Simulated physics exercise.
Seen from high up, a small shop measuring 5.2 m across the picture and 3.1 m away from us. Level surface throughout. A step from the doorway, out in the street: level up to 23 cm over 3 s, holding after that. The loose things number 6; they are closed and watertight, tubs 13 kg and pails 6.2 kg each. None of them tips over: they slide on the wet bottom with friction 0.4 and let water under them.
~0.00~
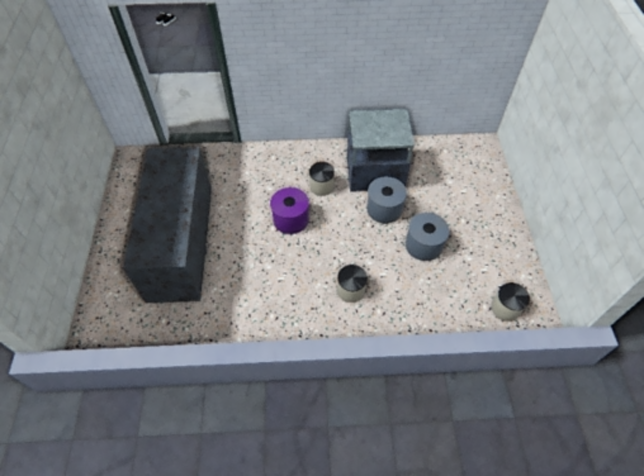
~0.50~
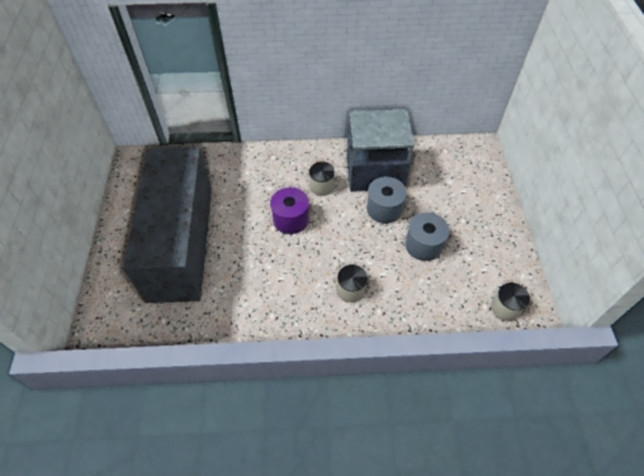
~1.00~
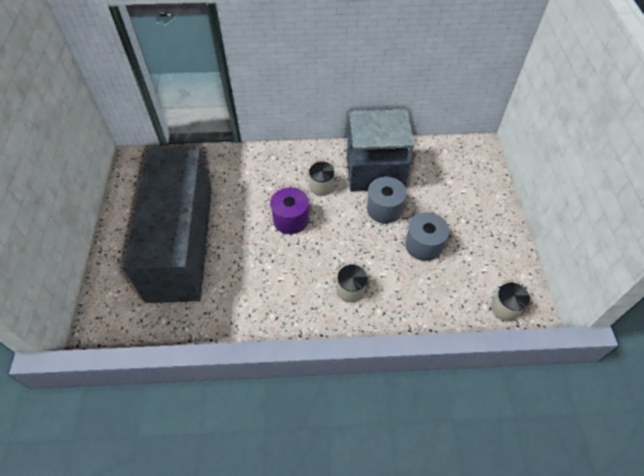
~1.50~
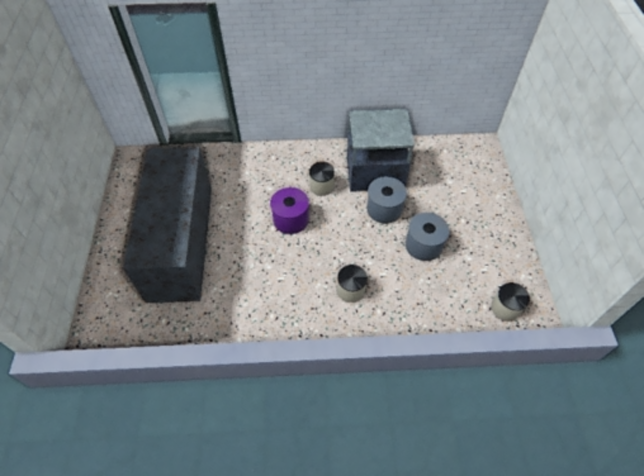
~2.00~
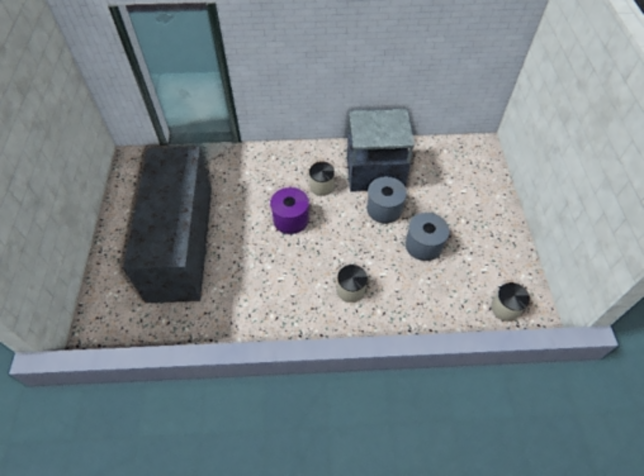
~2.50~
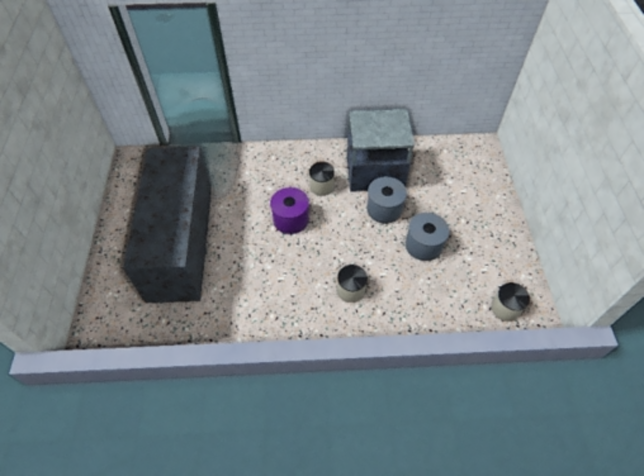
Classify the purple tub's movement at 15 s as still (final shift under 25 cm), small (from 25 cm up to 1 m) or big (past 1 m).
Big.
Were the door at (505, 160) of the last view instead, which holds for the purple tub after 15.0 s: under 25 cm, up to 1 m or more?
Purple tub: Small shift.
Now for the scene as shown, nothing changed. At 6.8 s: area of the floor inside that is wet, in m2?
11.5 m2.
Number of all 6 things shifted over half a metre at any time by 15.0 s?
It works out to 6.
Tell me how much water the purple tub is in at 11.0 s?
About 13 cm.
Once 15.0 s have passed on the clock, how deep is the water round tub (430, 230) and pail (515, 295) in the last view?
Some 13 cm at the first, some 13 cm at the second.
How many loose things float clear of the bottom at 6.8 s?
At that point I count 0.
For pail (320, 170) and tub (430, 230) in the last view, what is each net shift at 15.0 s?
They've ended up 120 cm and 140 cm away, in that order.
After 3.5 s the purple tub is near (289, 202), 0.0 m from its start, aground; 0 afloat.
After 6.8 s the purple tub is near (329, 232), 0.6 m from its start, aground; 0 afloat.
After 11.0 s the purple tub is near (530, 292), 2.8 m from its start, afloat; 4 afloat.
After 15.0 s the purple tub is near (531, 232), 2.7 m from its start, afloat; 6 afloat.
